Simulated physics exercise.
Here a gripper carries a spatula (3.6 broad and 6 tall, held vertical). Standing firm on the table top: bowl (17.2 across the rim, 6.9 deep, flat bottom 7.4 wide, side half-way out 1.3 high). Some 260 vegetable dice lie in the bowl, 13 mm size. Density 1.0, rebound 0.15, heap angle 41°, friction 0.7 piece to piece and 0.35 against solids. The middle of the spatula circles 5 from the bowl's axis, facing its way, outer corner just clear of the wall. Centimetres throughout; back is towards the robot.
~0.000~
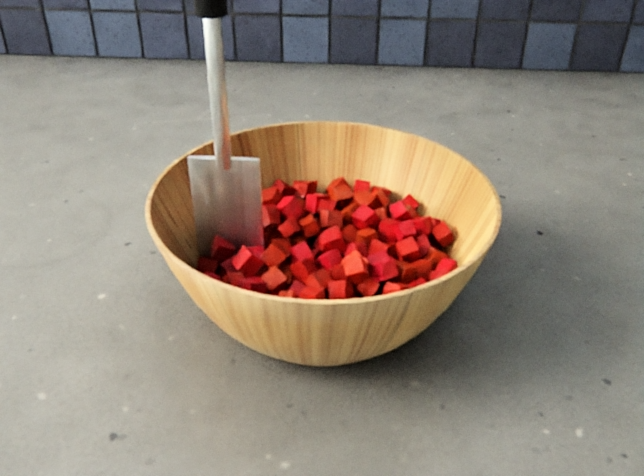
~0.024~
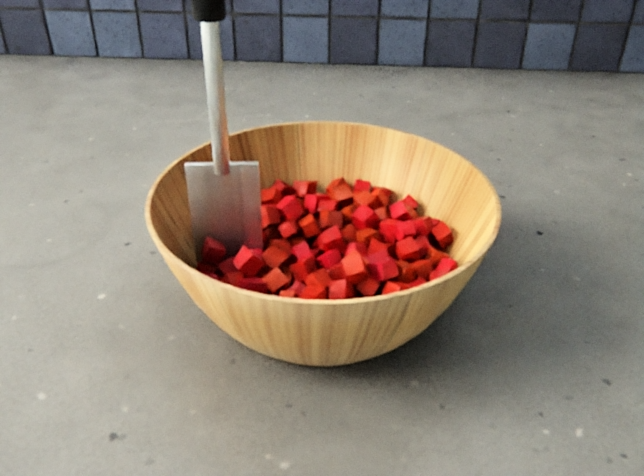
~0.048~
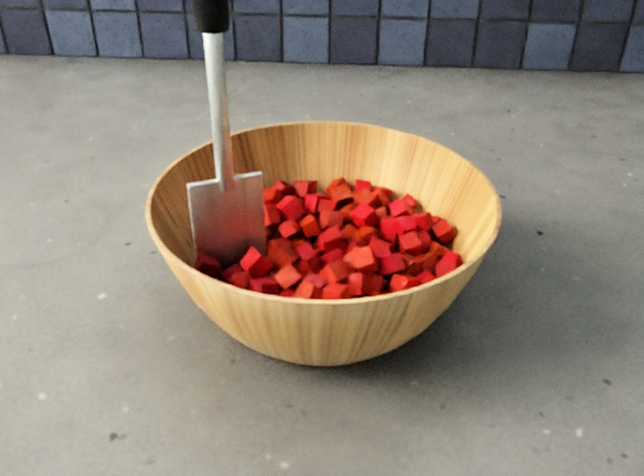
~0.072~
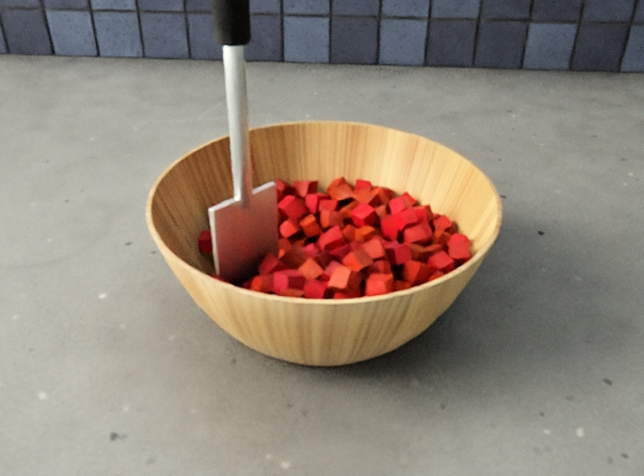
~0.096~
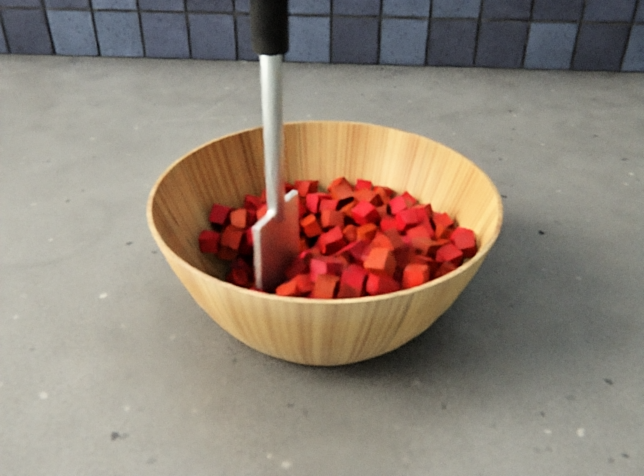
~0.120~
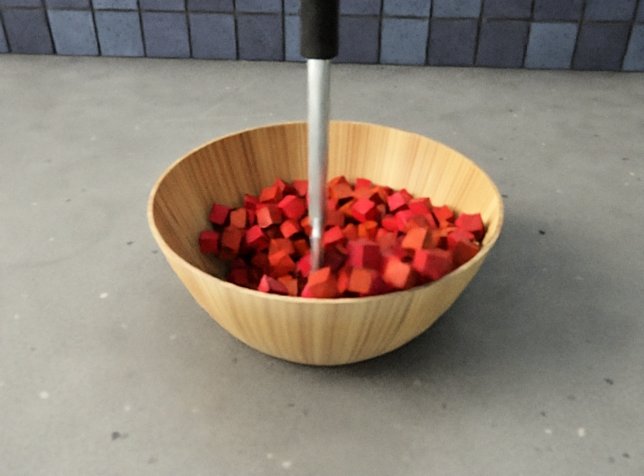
The clip opens on a wooden bowl of red and orange cubes on a grey surface, a metal spatula upright inside at the left. The spatula sweeps along the near side toward the middle, turning until its blade is edge-on, while cubes shift rightward and others settle at the left.
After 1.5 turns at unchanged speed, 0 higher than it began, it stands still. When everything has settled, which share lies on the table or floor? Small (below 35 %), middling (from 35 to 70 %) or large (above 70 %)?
Share on the table or floor: Middling (from 35 to 70 %).
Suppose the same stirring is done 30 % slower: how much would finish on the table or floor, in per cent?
It would be near 30 per cent.
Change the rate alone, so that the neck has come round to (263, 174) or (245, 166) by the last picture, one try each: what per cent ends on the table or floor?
About 30 and 20 per cent.
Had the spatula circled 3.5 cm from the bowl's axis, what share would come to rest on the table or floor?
Then about 30 per cent.
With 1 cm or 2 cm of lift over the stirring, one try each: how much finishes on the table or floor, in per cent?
Some 45 and 35 per cent.
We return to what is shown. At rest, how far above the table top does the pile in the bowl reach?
Roughly 6.0 cm.
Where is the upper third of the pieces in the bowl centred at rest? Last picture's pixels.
Around (316, 203).
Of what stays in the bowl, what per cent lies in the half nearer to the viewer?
About 30 per cent.
After 0.31 s, 263° round, highest piece 15 above the table; 207 in the bowl, 12 on the table or floor, 39 in flight or on the tool.
After 0.50 s, 76° round, highest piece 9 above the table; 163 in the bowl, 74 on the table or floor, 21 in flight or on the tool.
After 0.80 s, 180° round, highest piece 6 above the table; 134 in the bowl, 124 on the table or floor.
After 1.50 s, 180° round, highest piece 6 above the table; 134 in the bowl, 124 on the table or floor.
At rest, 134 in the bowl, 124 on the table or floor. That is 48 % on the table or floor.
